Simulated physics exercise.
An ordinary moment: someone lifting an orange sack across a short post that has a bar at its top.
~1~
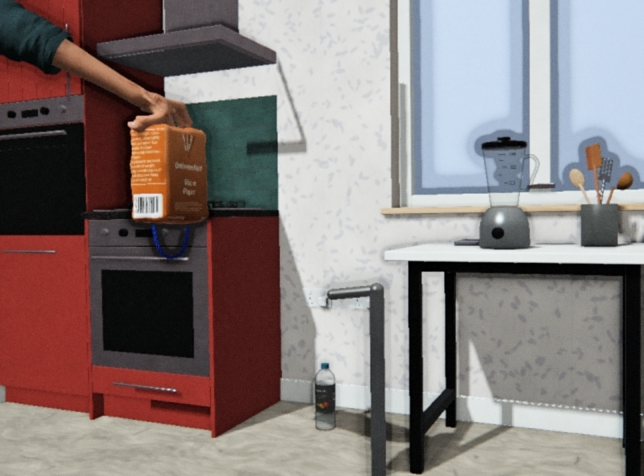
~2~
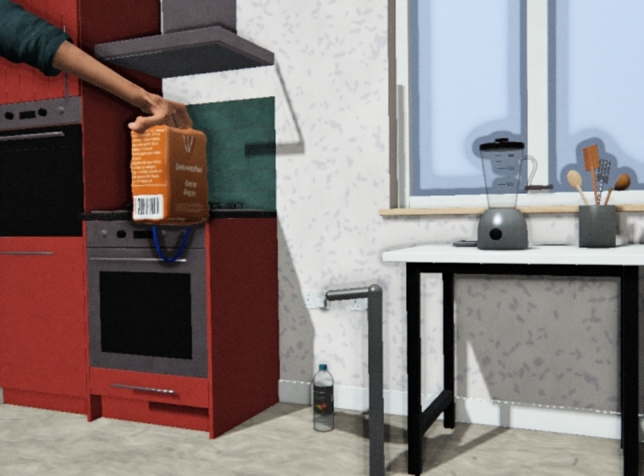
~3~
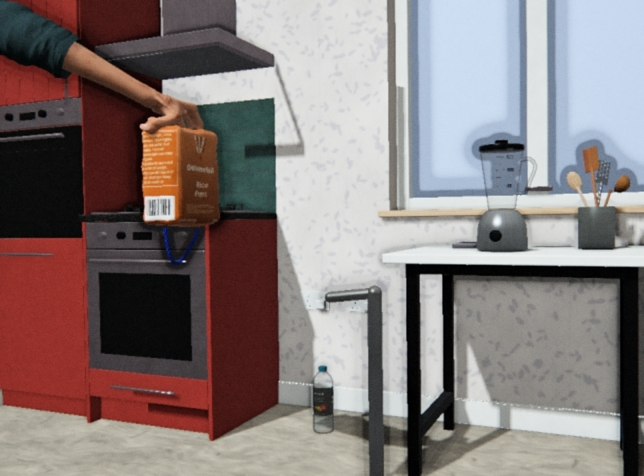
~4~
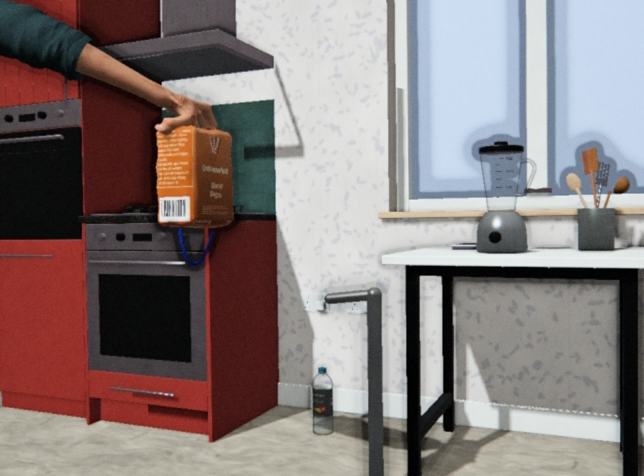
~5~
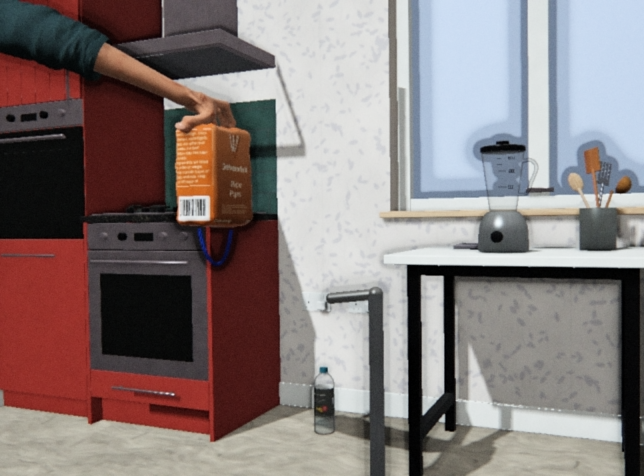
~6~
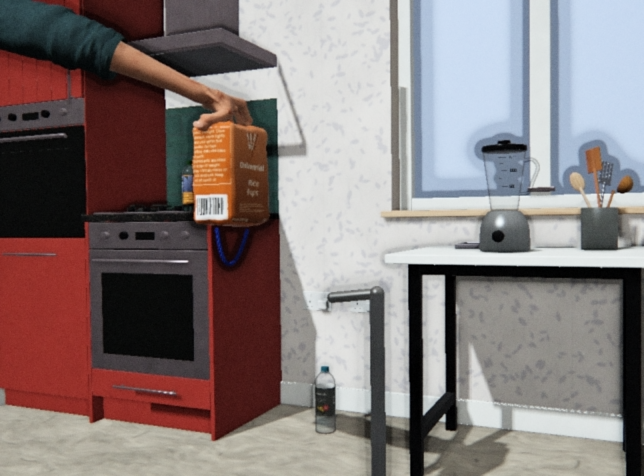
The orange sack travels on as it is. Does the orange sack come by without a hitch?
The orange sack passes clear.
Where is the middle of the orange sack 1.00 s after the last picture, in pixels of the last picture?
Close to (354, 170).
Then, 1.00 s later than the last view, sack over the post near (354, 170).
Then, 1.92 s later than the last view, sack past the post near (487, 164).
Finally, sack past the post near (547, 162). The orange sack goes by freely.
